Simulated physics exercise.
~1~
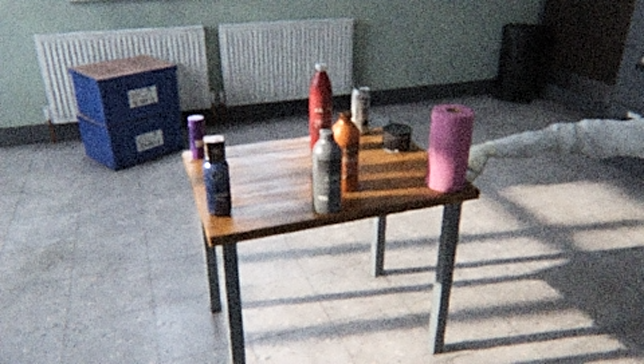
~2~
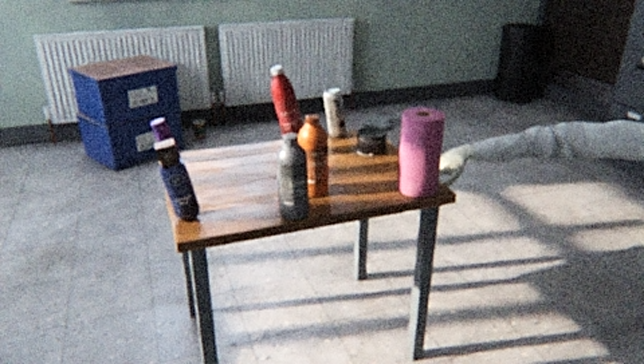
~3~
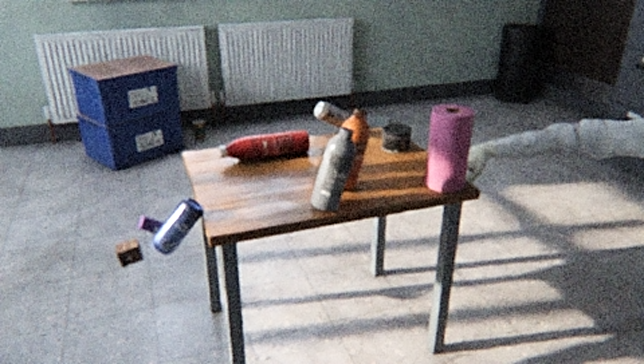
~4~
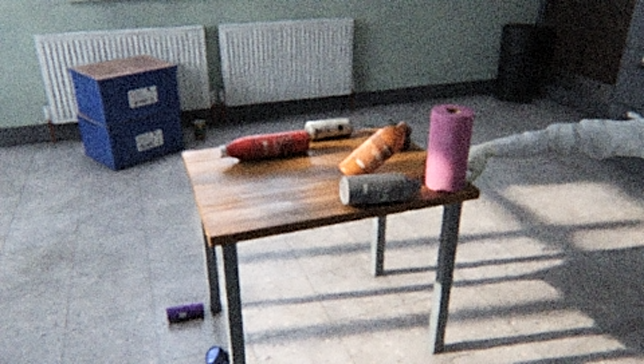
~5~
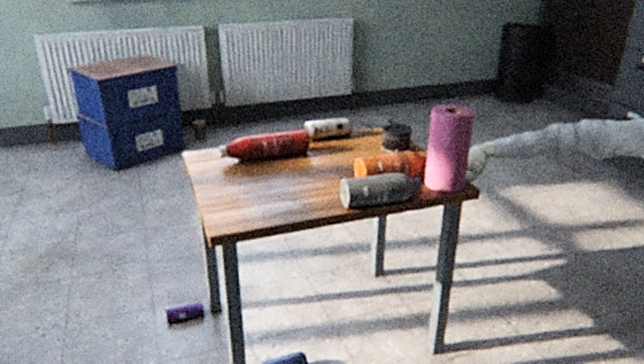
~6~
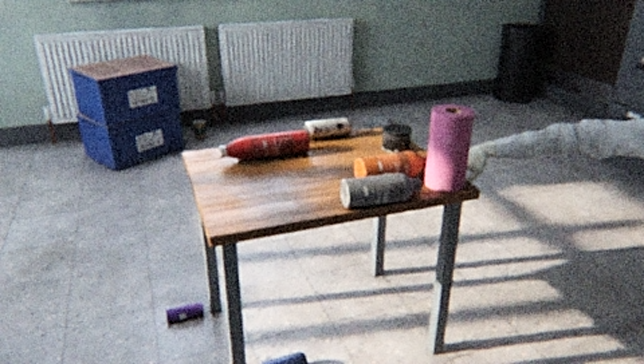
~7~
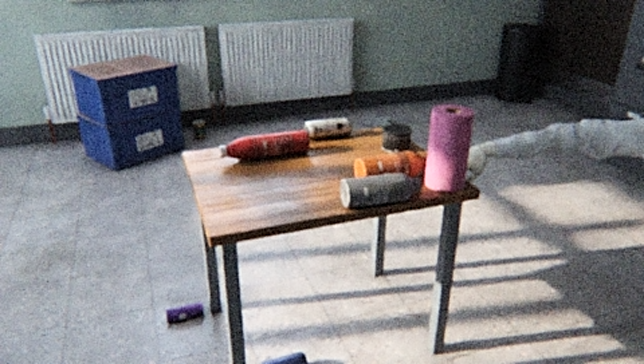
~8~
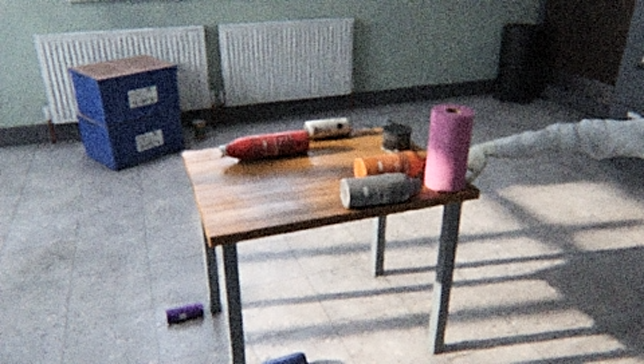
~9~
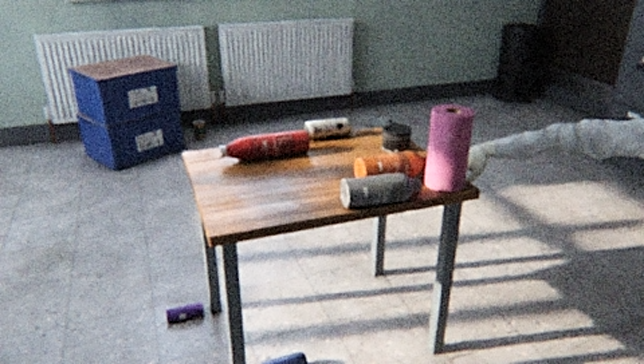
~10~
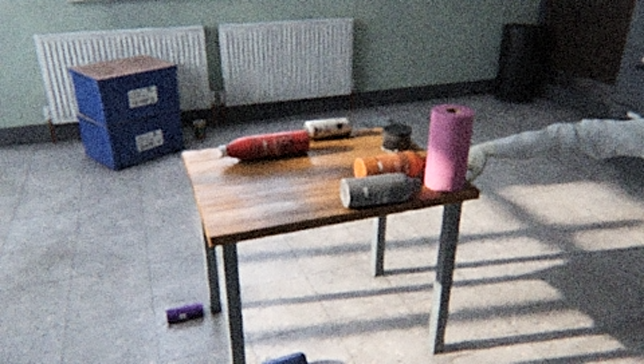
A pale arm reaches in from the right towards a wooden table in a sunlit, tiled room, seen from slightly above, with radiators and a blue box behind. Red, orange and grey bottles, a white can, a black tub and a pink roll stand on it, with blue and purple containers at the left. The table jerks left, then back right, and the left-hand containers drop off that edge while the red bottle topples. The white can, orange bottle and grey bottle tip over too. They settle lying on the tabletop, the roll and tub still upright.
